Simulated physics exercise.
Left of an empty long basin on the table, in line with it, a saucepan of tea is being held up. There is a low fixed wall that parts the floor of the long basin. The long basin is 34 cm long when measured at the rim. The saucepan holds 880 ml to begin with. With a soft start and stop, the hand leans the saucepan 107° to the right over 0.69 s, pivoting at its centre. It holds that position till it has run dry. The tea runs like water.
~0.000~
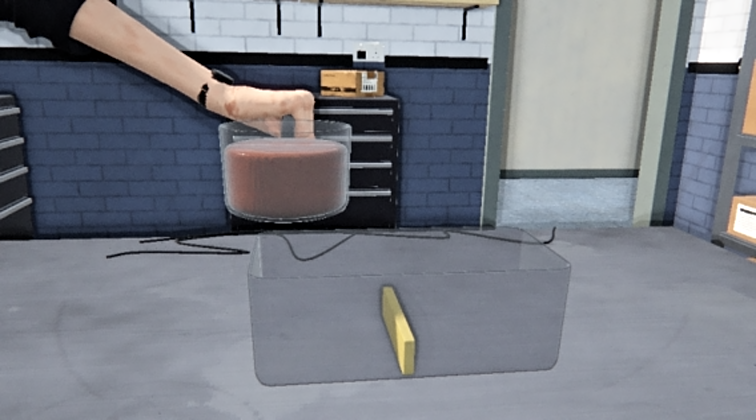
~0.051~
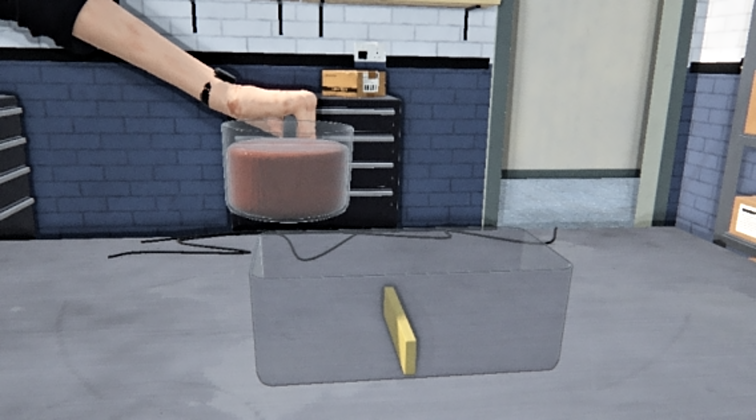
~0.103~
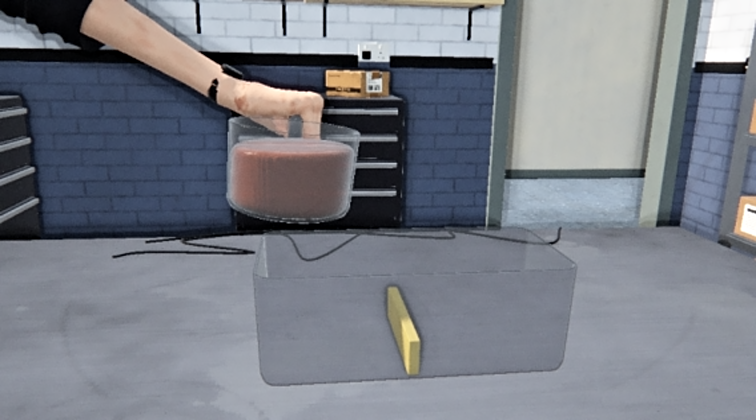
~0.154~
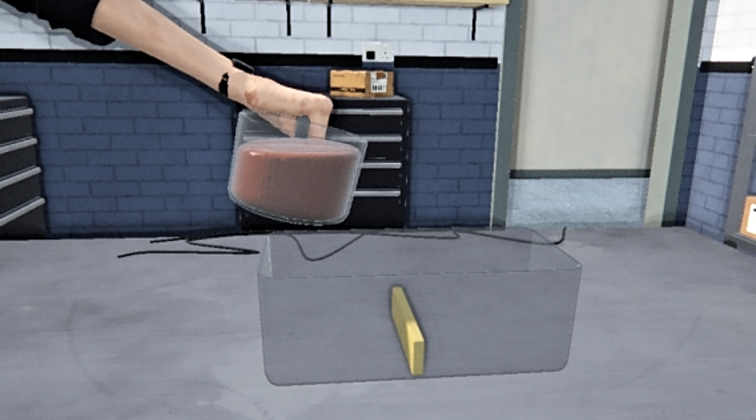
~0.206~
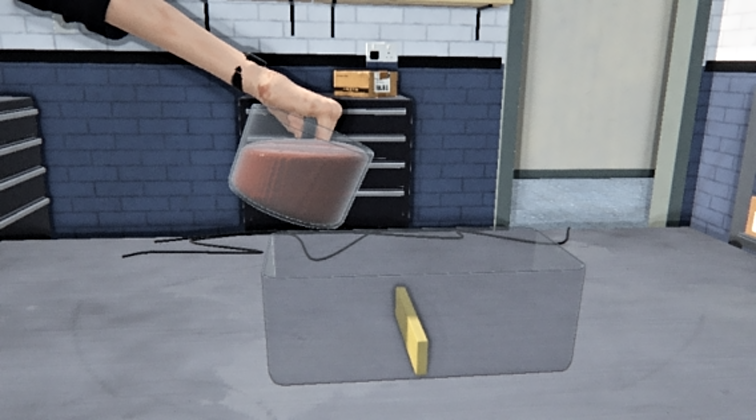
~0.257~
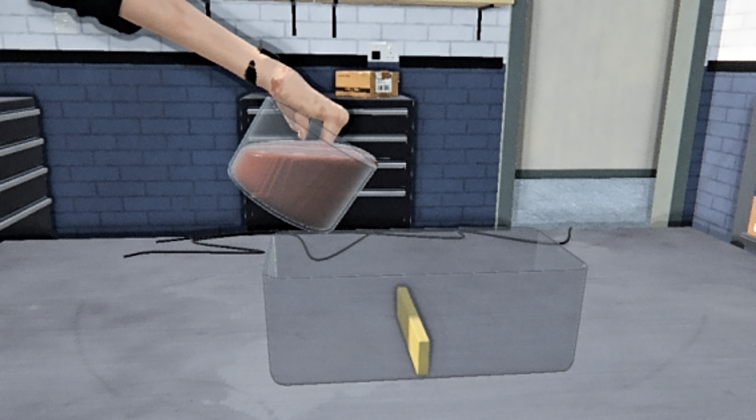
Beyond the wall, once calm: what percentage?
40 out of 100.
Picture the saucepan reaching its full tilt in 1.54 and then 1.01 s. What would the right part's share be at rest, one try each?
In turn about 60 and 55 per cent.
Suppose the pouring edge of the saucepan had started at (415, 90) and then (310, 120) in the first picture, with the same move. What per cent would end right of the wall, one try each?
Respectively 90 and 10 %.
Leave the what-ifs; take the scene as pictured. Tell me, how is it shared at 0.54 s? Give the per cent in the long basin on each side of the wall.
I'd say about 14 left and about 18 right.
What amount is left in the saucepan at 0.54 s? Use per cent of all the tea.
Around 40 in a hundred.
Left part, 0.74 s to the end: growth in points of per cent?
I'd put it near 10 percent.
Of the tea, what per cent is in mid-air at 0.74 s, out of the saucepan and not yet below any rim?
Near 4 in a hundred.
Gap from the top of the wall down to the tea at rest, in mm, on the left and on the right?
It's around 20 mm on the left side and around 28 mm on the right side.
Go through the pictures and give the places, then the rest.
In the first frame, it leans 0°; its right rim is at (349, 128); the tea meets the walls at (225, 146) and (346, 146); the long basin's rim runs from (253, 255) to (545, 247); the wall's top is at (397, 312).
In the second frame, it leans 1°; its right rim is at (352, 130); the tea meets the walls at (227, 145) and (348, 146).
In the third frame, it leans 6°; its right rim is at (358, 135); the tea meets the walls at (233, 145) and (353, 148).
In the fourth frame, it leans 13°; its right rim is at (365, 143); the tea meets the walls at (238, 147) and (361, 149).
In the fifth frame, it leans 22°; its right rim is at (372, 154); the tea meets the walls at (242, 149) and (369, 151).
In the sixth frame, it leans 33°; its right rim is at (374, 167); the tea meets the walls at (239, 150) and (368, 156); 1 per cent is over the edge.
Then, 0.54 s in, the tilt is 95° and 41 per cent is still to pour, 14 is left of the wall and 19 right of it.
Then, 0.74 s in, the tilt is 107° and 9 per cent is still to pour, 48 is left of the wall and 40 right of it.
Then, 0.96 s in, the tilt is 107° and 1 per cent is still to pour, 57 is left of the wall and 40 right of it.
Then, 1.19 s in, the tilt is 107° and 0 per cent is still to pour, 58 is left of the wall and 40 right of it.
Finally, 58 per cent lies left of the wall, 40 right of it and 1 outside.
